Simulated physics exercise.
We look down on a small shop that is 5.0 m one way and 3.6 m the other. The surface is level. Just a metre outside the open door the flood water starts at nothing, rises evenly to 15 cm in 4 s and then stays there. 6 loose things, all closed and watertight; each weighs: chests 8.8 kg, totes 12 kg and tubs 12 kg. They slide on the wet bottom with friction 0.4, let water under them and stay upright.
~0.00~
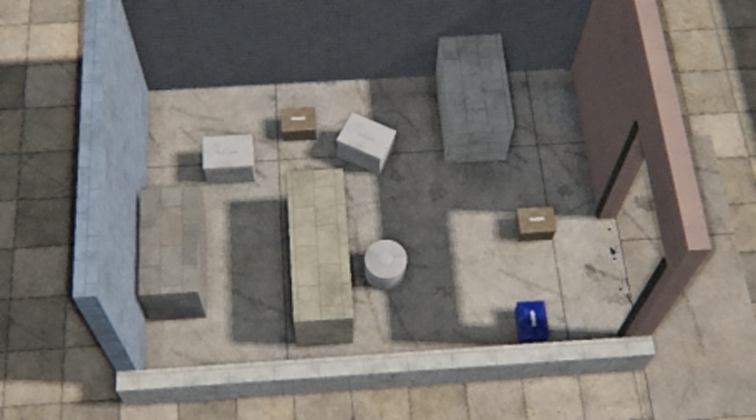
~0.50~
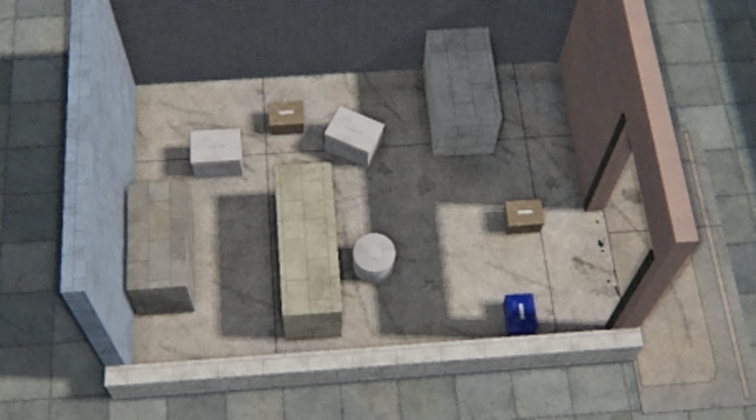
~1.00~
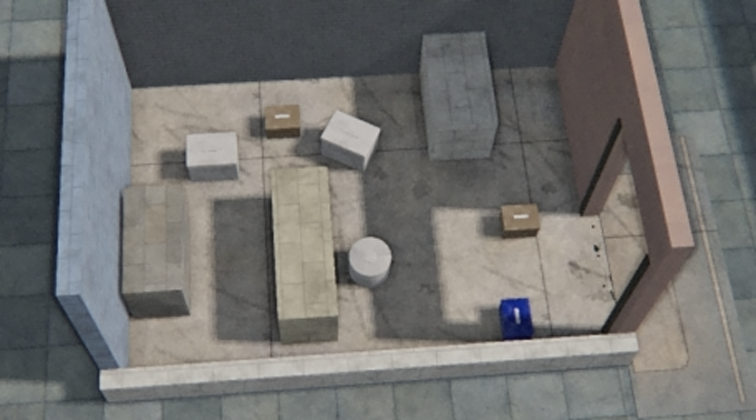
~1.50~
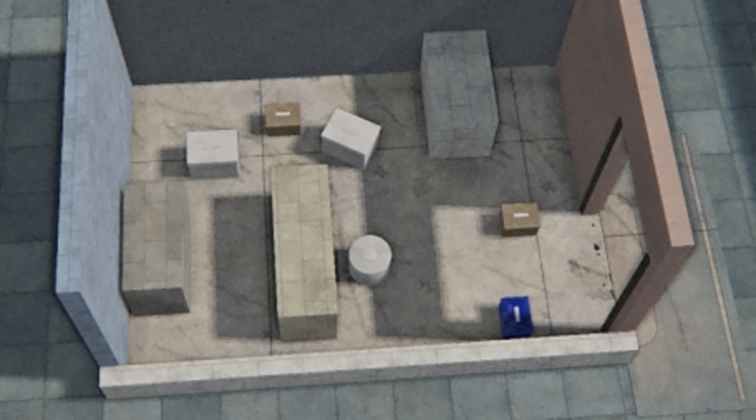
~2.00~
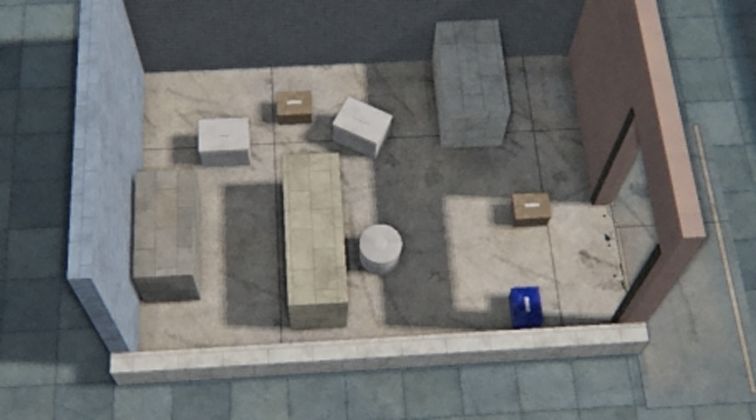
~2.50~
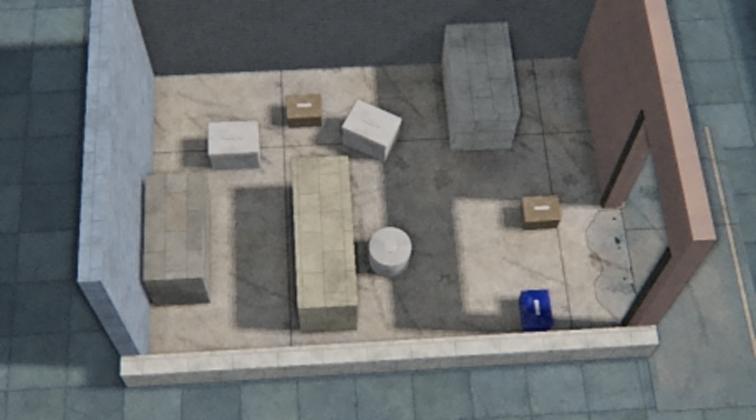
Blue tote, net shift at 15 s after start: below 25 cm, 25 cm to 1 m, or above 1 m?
Looks like it will be displaced a long way.
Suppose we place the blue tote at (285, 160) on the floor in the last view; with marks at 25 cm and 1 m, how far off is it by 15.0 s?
Short answer, it keeps close to its start.
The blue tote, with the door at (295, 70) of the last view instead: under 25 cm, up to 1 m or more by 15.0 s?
Result for the blue tote - displaced slightly.
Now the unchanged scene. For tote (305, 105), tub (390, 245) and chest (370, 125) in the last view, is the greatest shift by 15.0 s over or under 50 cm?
Result, in order: Not bigger / bigger / bigger.
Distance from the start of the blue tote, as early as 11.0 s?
Roughly 200 centimetres by that point.
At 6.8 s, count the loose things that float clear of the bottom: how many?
Just then, the number is 0.
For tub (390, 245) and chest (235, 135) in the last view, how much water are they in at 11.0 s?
Depths: Near 7 cm, then near 2 cm.
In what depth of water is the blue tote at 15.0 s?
10 cm, roughly.
After 3.5 s the blue tote is near (537, 308), 0.0 m from its start, aground; 0 afloat.
After 6.8 s the blue tote is near (453, 309), 0.9 m from its start, aground; 0 afloat.
After 11.0 s the blue tote is near (376, 229), 1.9 m from its start, afloat; 2 afloat.
After 15.0 s the blue tote is near (386, 99), 3.0 m from its start, aground; 3 afloat.
